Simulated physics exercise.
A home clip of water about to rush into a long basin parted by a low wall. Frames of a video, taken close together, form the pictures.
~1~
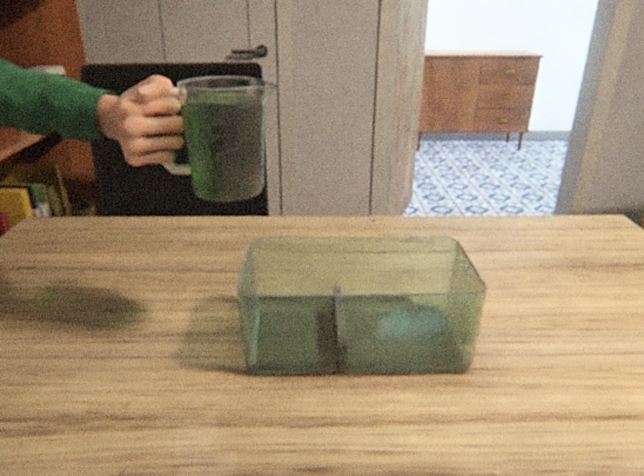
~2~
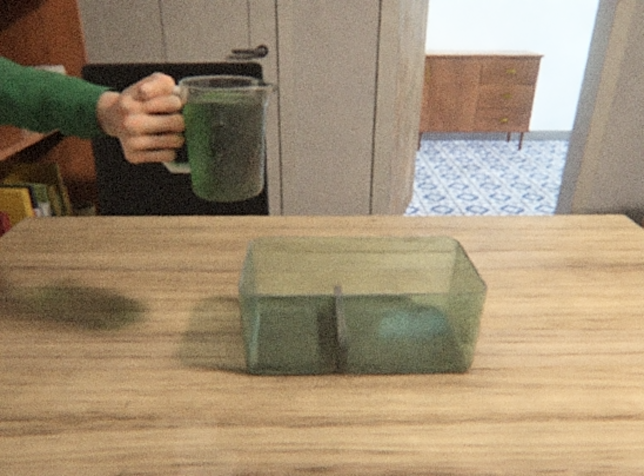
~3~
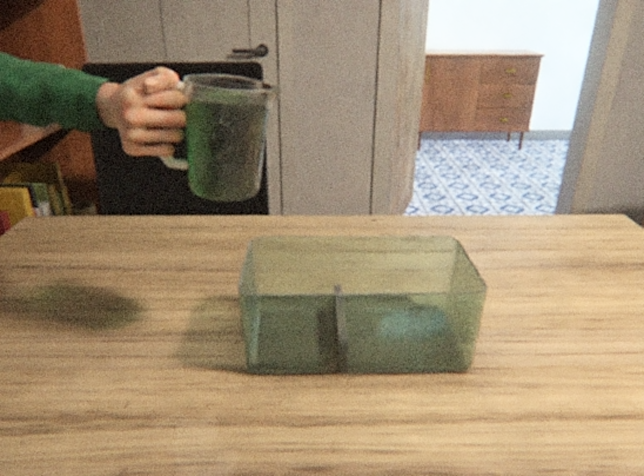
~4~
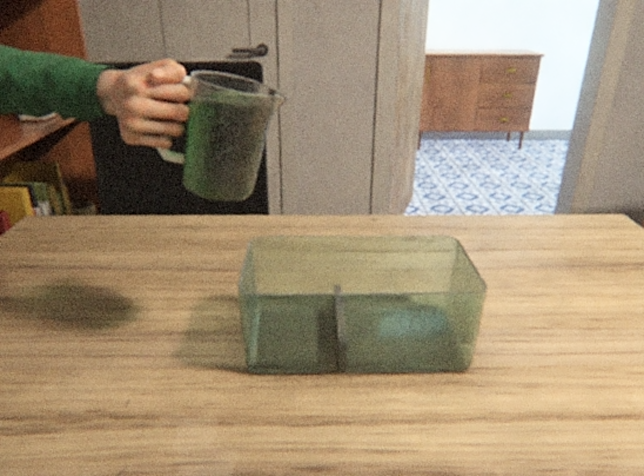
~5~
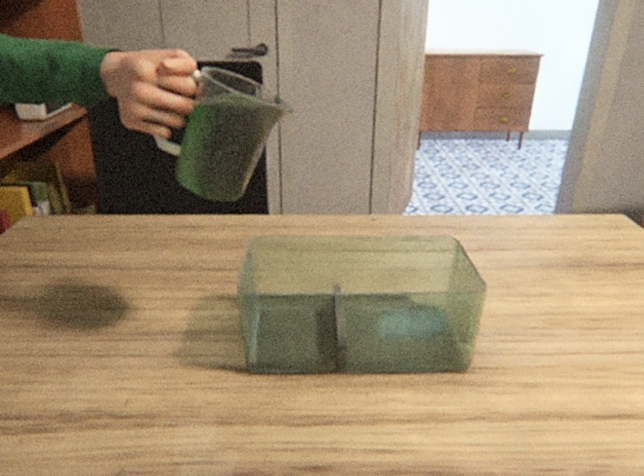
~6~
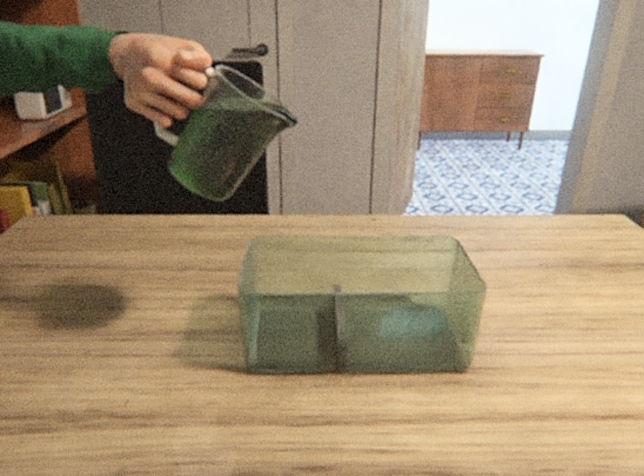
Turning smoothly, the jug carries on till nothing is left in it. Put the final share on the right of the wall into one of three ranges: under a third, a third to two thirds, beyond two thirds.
The share right of the wall ends up within a third to two thirds.
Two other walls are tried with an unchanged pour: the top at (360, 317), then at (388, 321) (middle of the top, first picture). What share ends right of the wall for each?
In order, 15 and 15 in a hundred.
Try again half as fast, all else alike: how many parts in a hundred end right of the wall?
Around 70 per cent ends up there.
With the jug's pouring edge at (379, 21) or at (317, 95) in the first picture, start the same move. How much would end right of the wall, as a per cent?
About 60 per cent, then about 90 per cent.
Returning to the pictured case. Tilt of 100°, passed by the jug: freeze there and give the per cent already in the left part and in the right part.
I'd put the left part near 0 per cent and the right part near 15.
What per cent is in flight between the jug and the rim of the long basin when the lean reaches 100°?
Share in flight: Approx. 30 %.
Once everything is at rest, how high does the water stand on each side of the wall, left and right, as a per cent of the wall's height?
On the left it is 50 per cent, on the right 30.
A moment on, the jug is tipped right over and 57 per cent is still to pour, 1 is left of the wall and 14 right of it.
Next, the jug is tipped right over and 8 per cent is still to pour, 38 is left of the wall and 38 right of it.
Then the jug is tipped right over and 0 per cent is still to pour, 55 is left of the wall and 41 right of it.
Later the jug is tipped right over and 0 per cent is still to pour, 55 is left of the wall and 43 right of it.
Finally, 55 per cent lies left of the wall, 43 right of it and 2 outside.
